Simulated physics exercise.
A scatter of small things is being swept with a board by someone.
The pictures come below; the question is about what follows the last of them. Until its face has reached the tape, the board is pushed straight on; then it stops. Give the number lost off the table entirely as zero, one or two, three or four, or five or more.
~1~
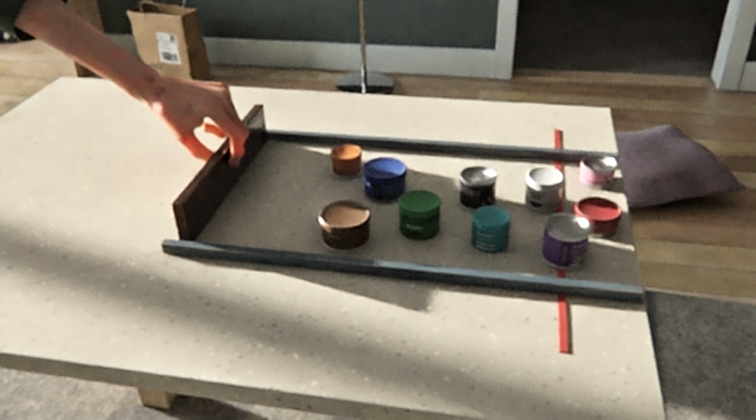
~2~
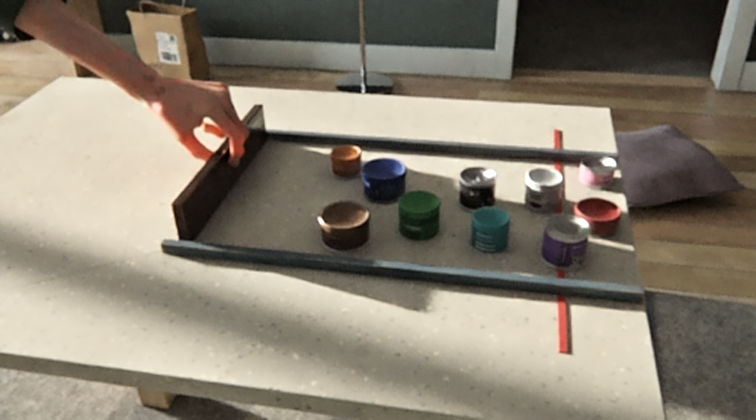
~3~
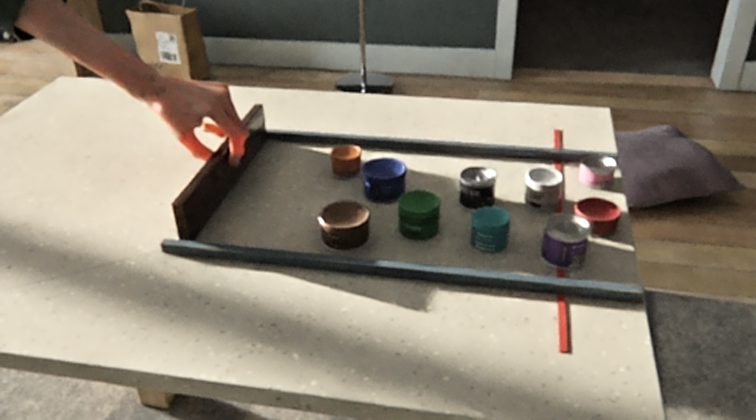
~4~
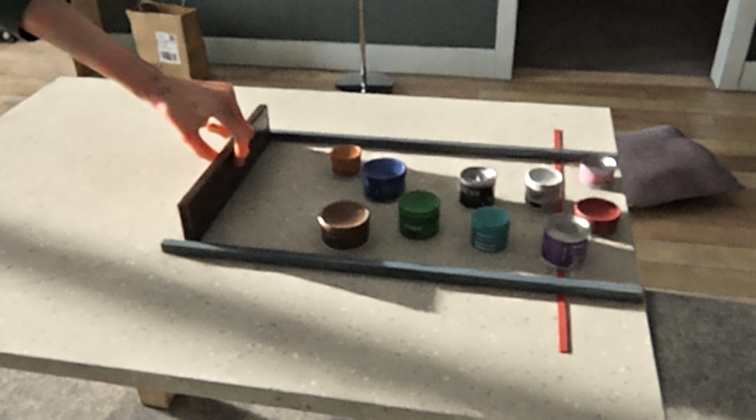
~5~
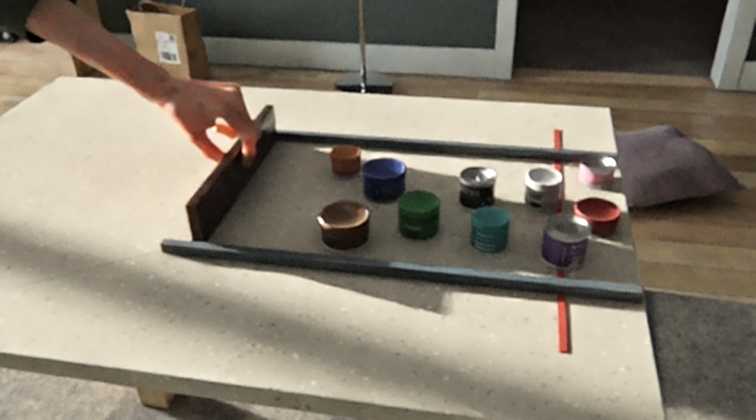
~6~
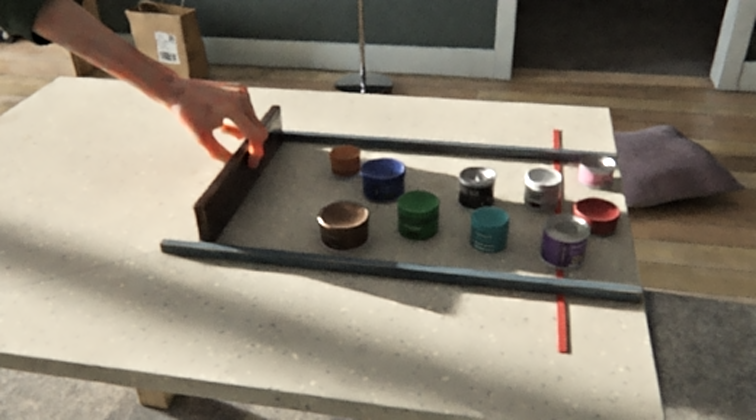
Lost off the table: One or two.
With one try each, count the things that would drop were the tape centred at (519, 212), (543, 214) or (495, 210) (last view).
In order: 0, 1 and 0.
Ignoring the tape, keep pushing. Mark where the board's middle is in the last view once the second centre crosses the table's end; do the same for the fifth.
At (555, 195) for the second, at (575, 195) for the fifth.
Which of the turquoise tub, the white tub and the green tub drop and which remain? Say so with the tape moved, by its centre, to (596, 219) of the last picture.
First the turquoise tub, which leaves the top, then the white tub, which leaves the top, and the green tub, which stays on top.
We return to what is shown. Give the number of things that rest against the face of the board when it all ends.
At rest, 4 are in contact.
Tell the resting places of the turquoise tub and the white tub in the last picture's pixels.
Near (616, 239) and (615, 186).
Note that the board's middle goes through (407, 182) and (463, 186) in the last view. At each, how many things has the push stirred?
At the first place 4, at the second 7.
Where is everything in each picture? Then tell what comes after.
The first frame shows pink tin (598, 172); red tin (597, 217); purple pot (566, 242); board (226, 167); tape (560, 215).
The second frame shows red tin (597, 217); green tub (419, 215).
The third frame shows purple pot (565, 242); white tub (543, 190).
The fourth frame shows pink tin (597, 172); blue tin (384, 180).
The fifth frame shows red tin (596, 217); orange pot (346, 162).
The sixth frame shows pink tin (596, 172); red tin (596, 217); purple pot (564, 242); board (245, 169); tape (558, 215).
Early on, none off yet; pink tin at rest near (596, 172); red tin at rest near (596, 217); purple pot at rest near (564, 242).
A while later, none off yet; pink tin at rest near (596, 172); red tin moving near (601, 218); purple pot travelled a little near (587, 248).
Finally, the number that fall off is one or two; lost, red tin.
